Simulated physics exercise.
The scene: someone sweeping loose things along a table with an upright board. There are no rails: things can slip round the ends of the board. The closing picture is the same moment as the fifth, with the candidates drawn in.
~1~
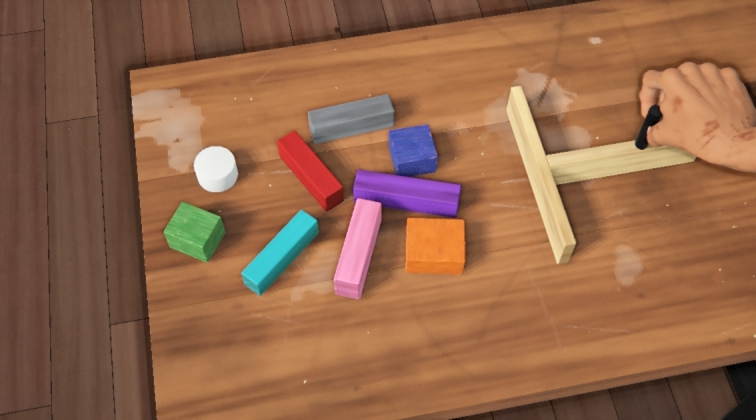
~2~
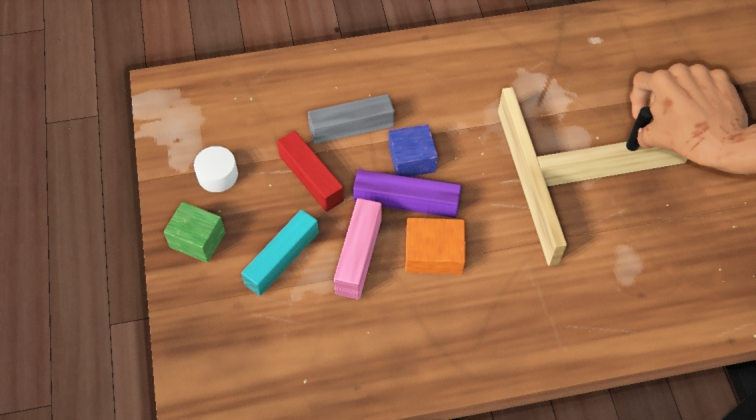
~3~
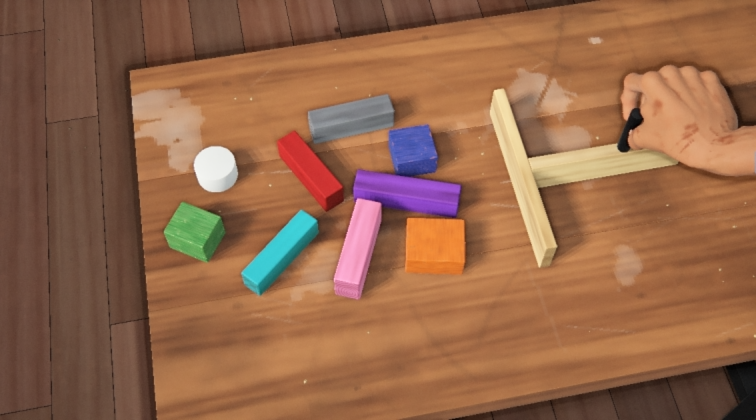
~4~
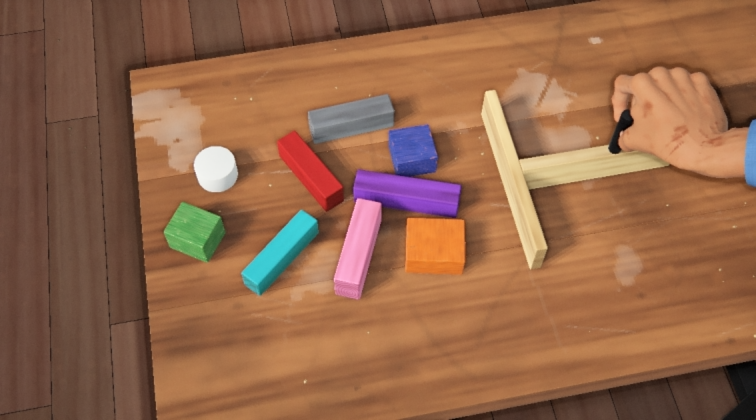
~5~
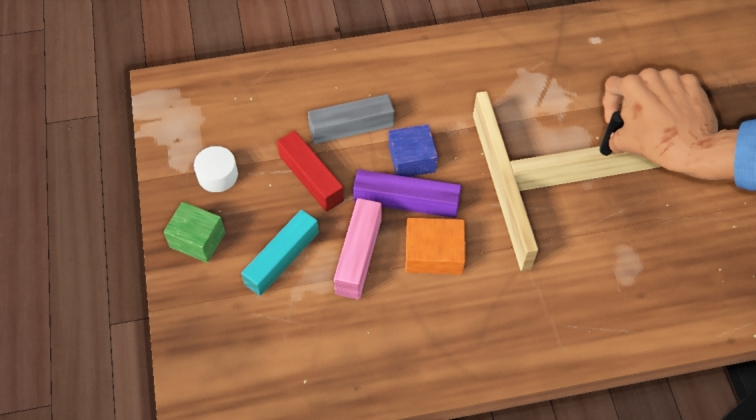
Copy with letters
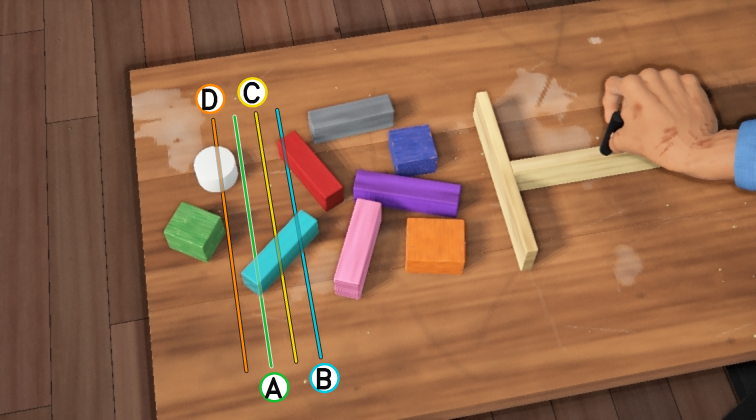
A person's hand, with a blue sleeve coming into view, grips a pale wooden T-shaped board at the right of a worn wooden table, seen from above at a slant over dark floorboards. To the left lie grey, red, purple, pink and turquoise sticks, blue, orange and green blocks, and a white round piece. The hand slides the upright board slowly a short way left, touching nothing, while the pieces and camera stay still.
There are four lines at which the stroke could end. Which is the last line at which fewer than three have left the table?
No farther than D.
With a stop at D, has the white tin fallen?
By then, no.
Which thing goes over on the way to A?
It is the green block.
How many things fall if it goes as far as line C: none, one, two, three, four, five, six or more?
By then, none.
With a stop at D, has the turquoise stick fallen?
Yes.
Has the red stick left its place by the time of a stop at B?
Yes.
On the copy, A at (252, 232); B at (297, 224); C at (274, 228); D at (228, 236).
On D. First, board (408, 184); red stick (289, 173); orange block (386, 258).
Then, board (308, 200); green block (182, 234); white tin (198, 157).
Finally, board (228, 214); green block over the edge; turquoise stick over the edge; two fallen.
By contrast, A is within the limit but short; B is within the limit but short; C is within the limit but short.
